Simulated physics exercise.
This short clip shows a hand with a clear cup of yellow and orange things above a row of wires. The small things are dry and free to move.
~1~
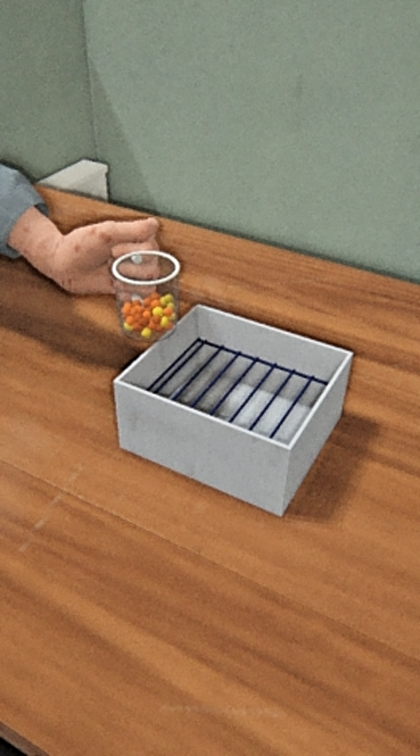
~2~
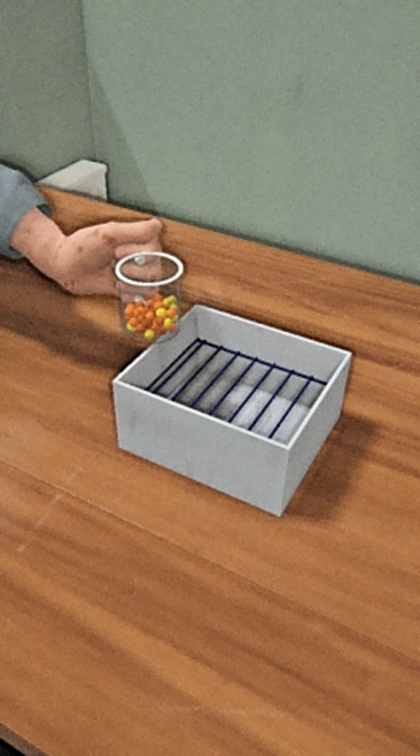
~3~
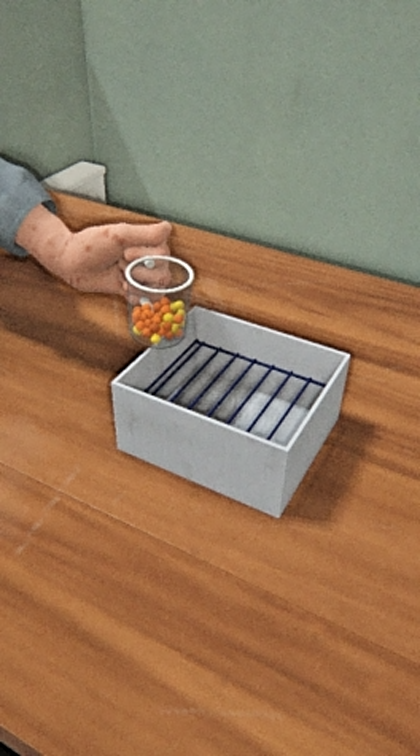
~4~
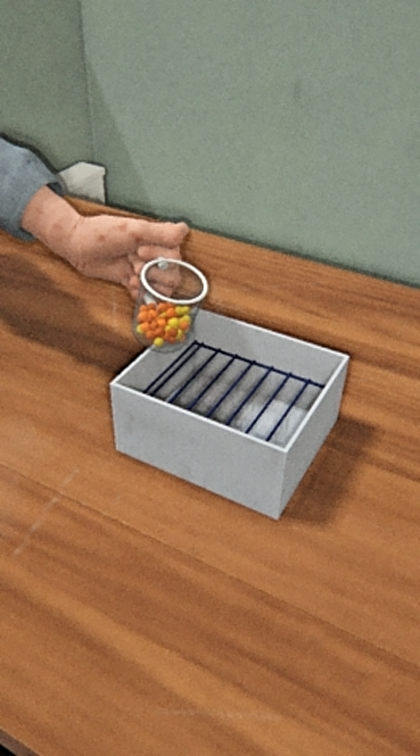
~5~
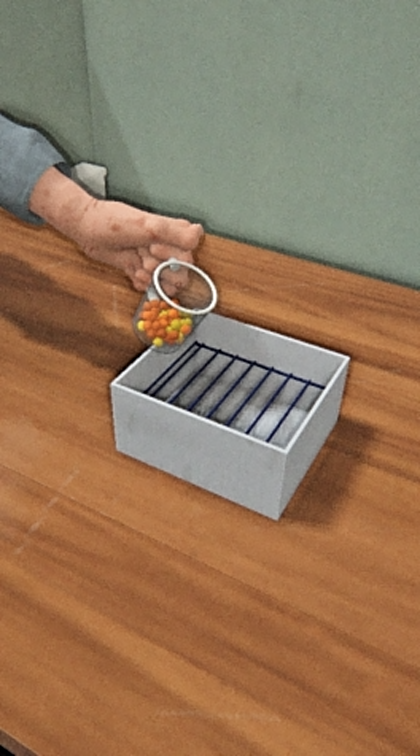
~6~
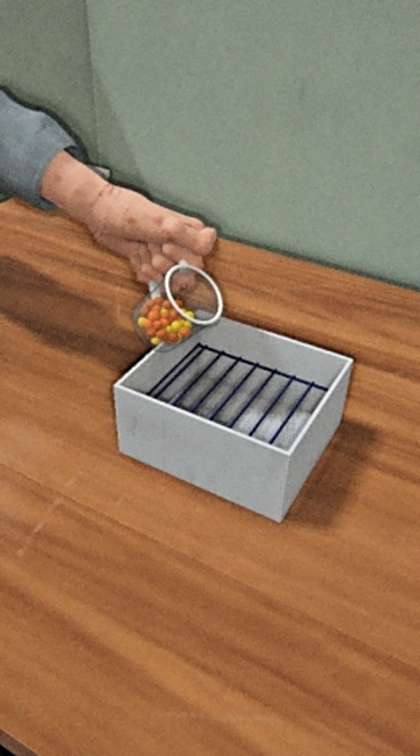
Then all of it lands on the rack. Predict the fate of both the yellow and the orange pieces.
I expect the yellow ones pass between the wires, the orange ones pass between the wires.
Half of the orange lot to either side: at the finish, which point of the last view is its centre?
Roughly (214, 432).
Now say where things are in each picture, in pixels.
In the first frame, cup near (148, 298), upright; rack near (285, 418), 10 wires across; yellow clay pellets near (160, 313), narrower than the gaps; orange clay pellets near (147, 316), narrower than the gaps.
In the second frame, cup near (151, 299), upright; orange ones near (150, 317).
In the third frame, cup near (159, 304), tipped 4°; yellow ones near (170, 319).
In the fourth frame, cup near (167, 308), tipped 16°; orange ones near (162, 324).
In the fifth frame, cup near (172, 310), tipped 28°; yellow ones near (176, 324).
In the sixth frame, cup near (175, 311), tipped 40°; rack near (284, 424); yellow ones near (176, 325); orange ones near (164, 324).
Then, 0.44 s on from there, yellow ones, the whole lot in the cup; orange ones, the whole lot in the cup.
Then, 0.90 s on from there, yellow ones, the whole lot in the cup; orange ones, the whole lot in the cup.
Then, 1.45 s on from there, yellow ones, near a quarter on or over the wires, the bulk under the rack; orange ones, near a quarter on or over the wires, the bulk under the rack.
In the end, yellow ones, a little on the wires, all but a few under the rack; orange ones, only a few on the wires, all but a few under the rack.
